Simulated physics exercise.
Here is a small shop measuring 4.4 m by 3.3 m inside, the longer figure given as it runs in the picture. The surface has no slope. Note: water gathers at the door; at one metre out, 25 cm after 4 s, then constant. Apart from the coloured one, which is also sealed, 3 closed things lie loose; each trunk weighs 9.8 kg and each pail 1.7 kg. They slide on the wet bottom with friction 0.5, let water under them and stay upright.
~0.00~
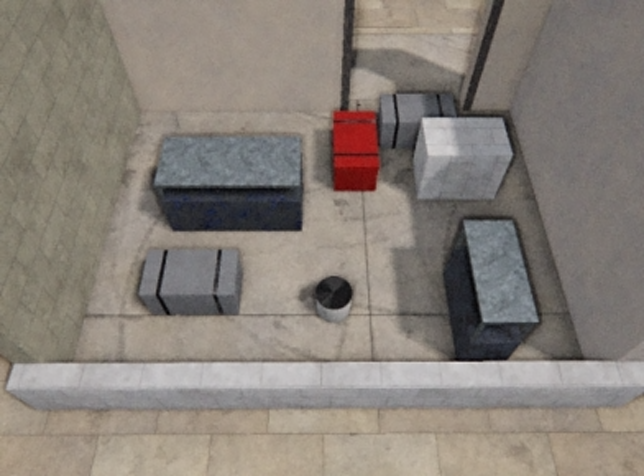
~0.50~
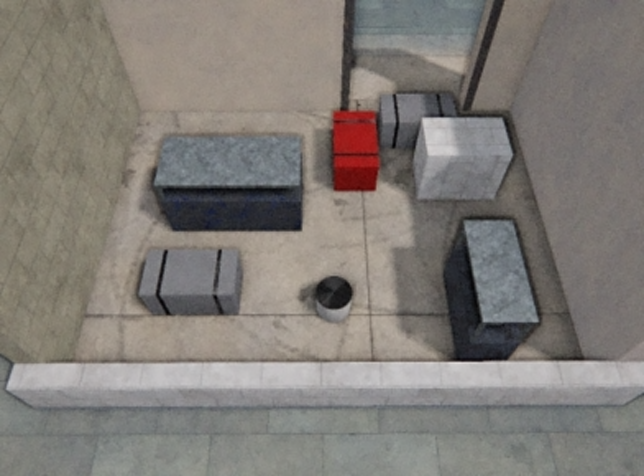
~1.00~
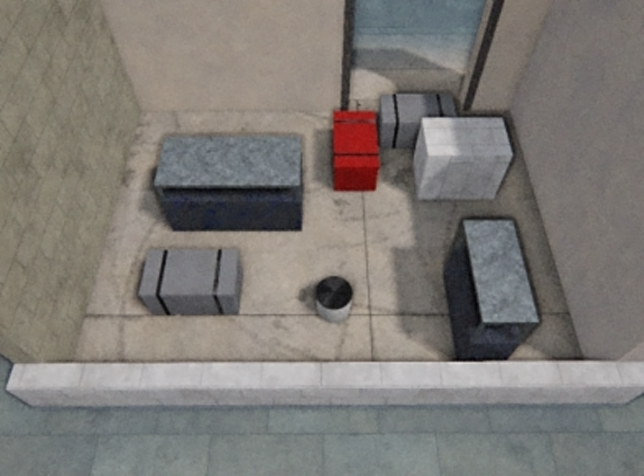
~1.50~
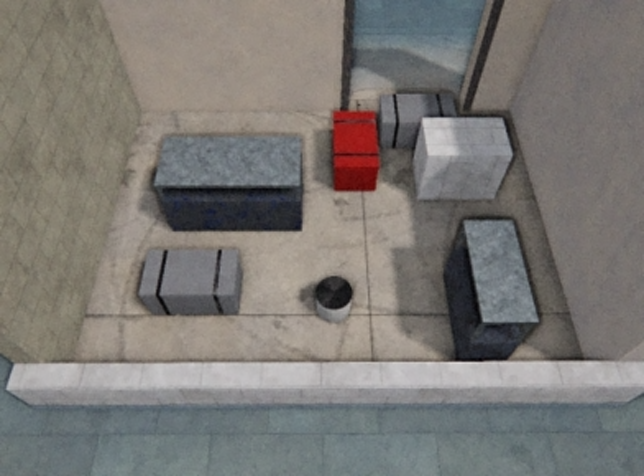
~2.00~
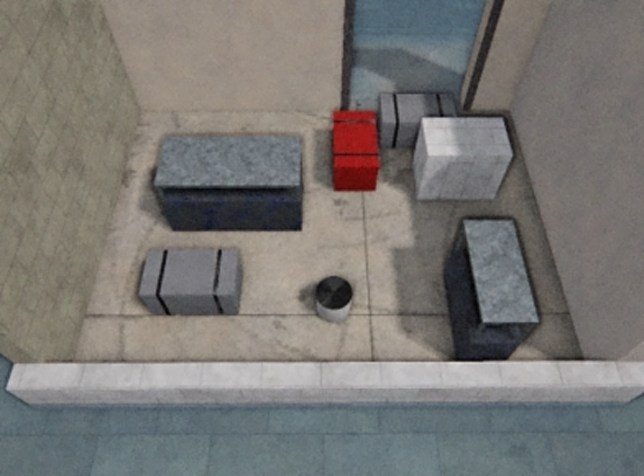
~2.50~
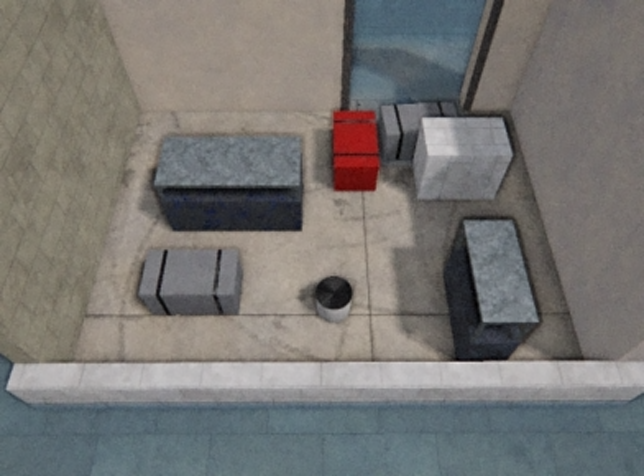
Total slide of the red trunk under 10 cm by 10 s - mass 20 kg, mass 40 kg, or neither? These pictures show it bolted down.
The answer is neither mass.
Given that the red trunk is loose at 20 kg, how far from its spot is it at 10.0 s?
About 40 cm off its spot.
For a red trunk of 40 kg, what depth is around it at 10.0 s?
Depth: Approx. 9 cm.
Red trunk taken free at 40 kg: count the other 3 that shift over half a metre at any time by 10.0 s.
Tally: 3.
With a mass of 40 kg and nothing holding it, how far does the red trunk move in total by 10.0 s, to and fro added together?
Total path: Around 50 cm.
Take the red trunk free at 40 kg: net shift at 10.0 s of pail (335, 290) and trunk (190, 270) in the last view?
Respectively 120 and 80 cm.
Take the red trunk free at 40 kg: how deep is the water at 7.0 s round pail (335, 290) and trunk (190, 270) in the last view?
About 3 and 2 cm.
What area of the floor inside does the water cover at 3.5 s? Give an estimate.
Roughly 2.5 m2 of it is wet.
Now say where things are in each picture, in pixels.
In the first picture, the red trunk at (355, 138) rests on the ground; water covers 0.0 m2; 0 of 4 have shifted.
In the second picture, the red trunk at (355, 138), on the bottom; 0.0 m2 under water; 0 of 4 have shifted.
In the third picture, the red trunk at (355, 138) rests on the ground; 0.0 m2 under water; 0 of 4 have shifted.
In the fourth picture, the red trunk at (355, 138), on the bottom; water covers 0.0 m2; 0 of 4 have shifted.
In the fifth picture, the red trunk at (355, 138), on the bottom; water covers 0.1 m2; 0 of 4 have shifted.
In the sixth picture, the red trunk at (355, 138) rests on the ground; 0.6 m2 under water; 1 of 4 have shifted.
After 3.5 s the red trunk would be 4 cm from its start with 20 kg and 0 cm from its start with 40 kg; 5 cm of water round it then.
After 4.5 s the red trunk would be 40 cm from its start with 20 kg and 11 cm from its start with 40 kg; 7 cm of water round it then.
After 7.0 s the red trunk would be 42 cm from its start with 20 kg and 42 cm from its start with 40 kg; 8 cm of water round it then.
After 10.0 s the red trunk would be 43 cm from its start with 20 kg and 45 cm from its start with 40 kg; 9 cm of water round it then.
